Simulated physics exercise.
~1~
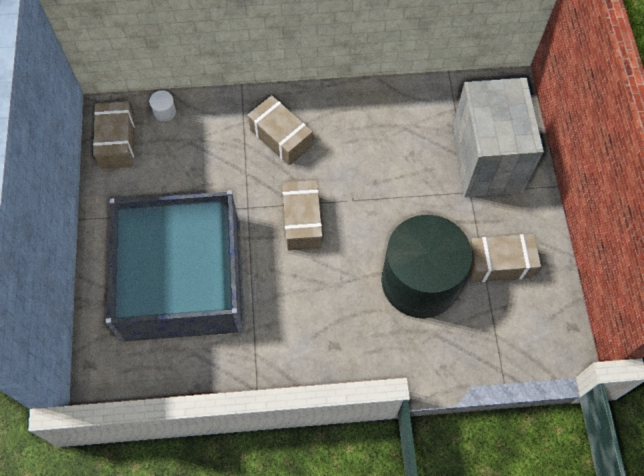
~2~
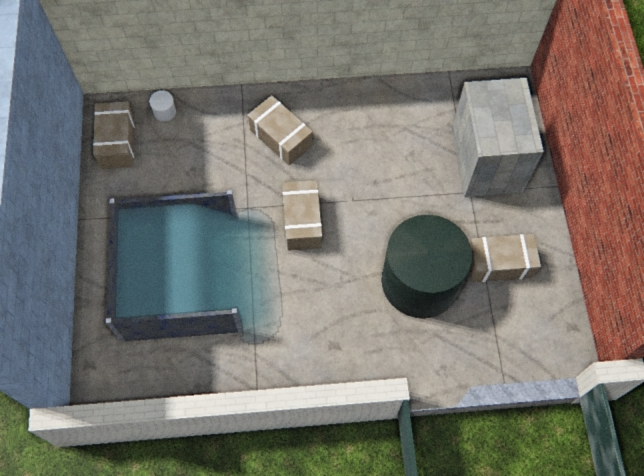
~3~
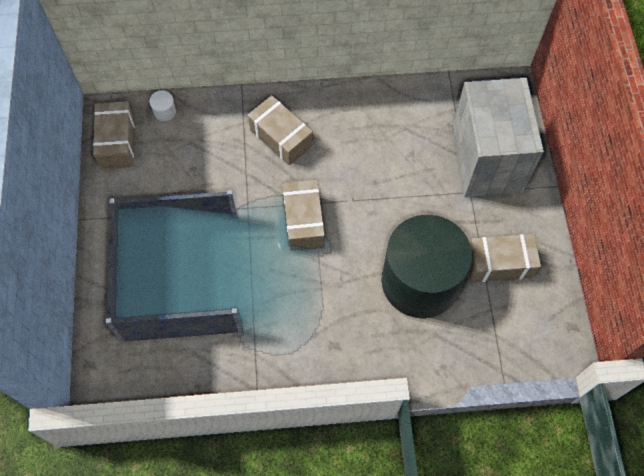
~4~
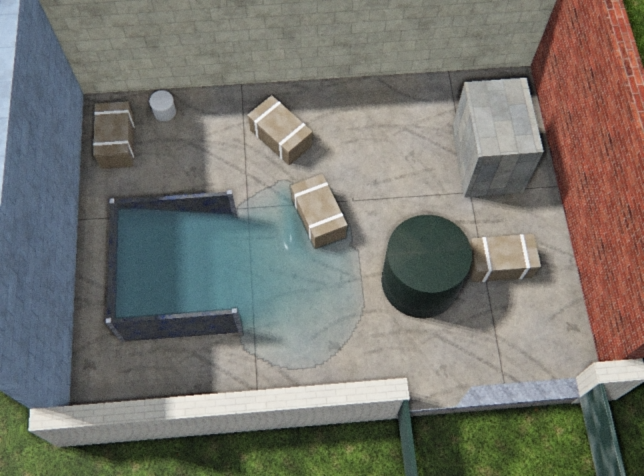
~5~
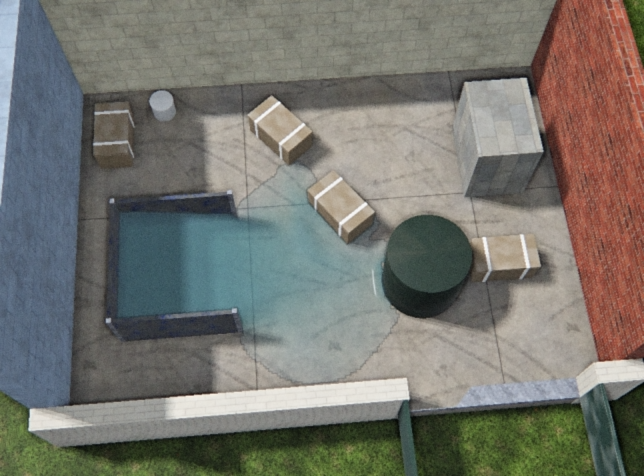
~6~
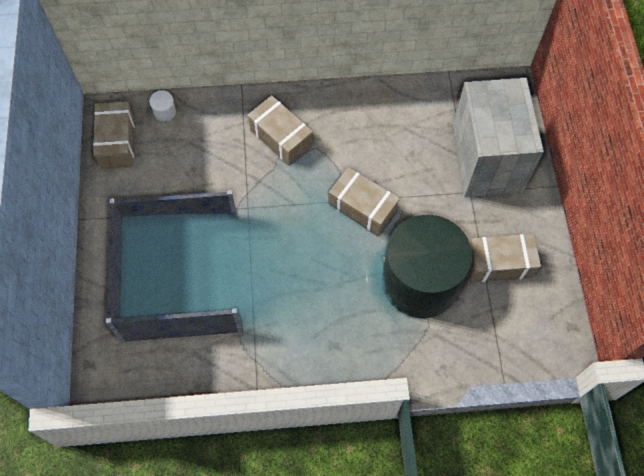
The footage shows a walled yard where one side of a water-filled tank opens and water spreads rightward across the paved ground, turning and pushing a nearby strapped crate to the right as it reaches a dark green cylinder.
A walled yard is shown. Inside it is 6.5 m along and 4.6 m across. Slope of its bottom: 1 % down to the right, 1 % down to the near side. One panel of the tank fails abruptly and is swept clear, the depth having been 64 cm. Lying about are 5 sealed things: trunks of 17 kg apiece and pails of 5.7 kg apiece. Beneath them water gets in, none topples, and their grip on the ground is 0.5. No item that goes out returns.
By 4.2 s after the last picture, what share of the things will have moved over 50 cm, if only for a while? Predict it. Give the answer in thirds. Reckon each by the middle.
Under a third.
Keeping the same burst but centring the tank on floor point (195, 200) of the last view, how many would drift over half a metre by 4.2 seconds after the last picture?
Then 3 of them would.
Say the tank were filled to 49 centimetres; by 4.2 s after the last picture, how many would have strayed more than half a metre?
In that case 1 of them.
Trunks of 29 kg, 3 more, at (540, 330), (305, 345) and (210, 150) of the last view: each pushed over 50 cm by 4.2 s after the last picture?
So it's stays below, then gets above, then stays below.
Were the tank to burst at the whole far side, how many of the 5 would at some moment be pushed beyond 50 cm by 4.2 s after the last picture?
Result: 4 of them.
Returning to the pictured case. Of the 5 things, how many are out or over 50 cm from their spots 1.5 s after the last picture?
I make it 1 by then.
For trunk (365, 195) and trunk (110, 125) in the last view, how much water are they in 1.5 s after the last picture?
Depths: Near 12 cm, then near 0 cm.
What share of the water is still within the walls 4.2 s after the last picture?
Around 74 per cent of the water is still in there.
Then, 0.4 s after the last picture 1 of 5 are over 50 cm from their spots; 0 afloat.
Then, 1.5 s after the last picture 1 of 5 are over 50 cm from their spots; 0 afloat.
Then, 2.8 s after the last picture 1 of 5 are over 50 cm from their spots; 1 afloat.
Then, 4.2 s after the last picture 1 of 5 are over 50 cm from their spots, and 1 have been at some point; 1 afloat.
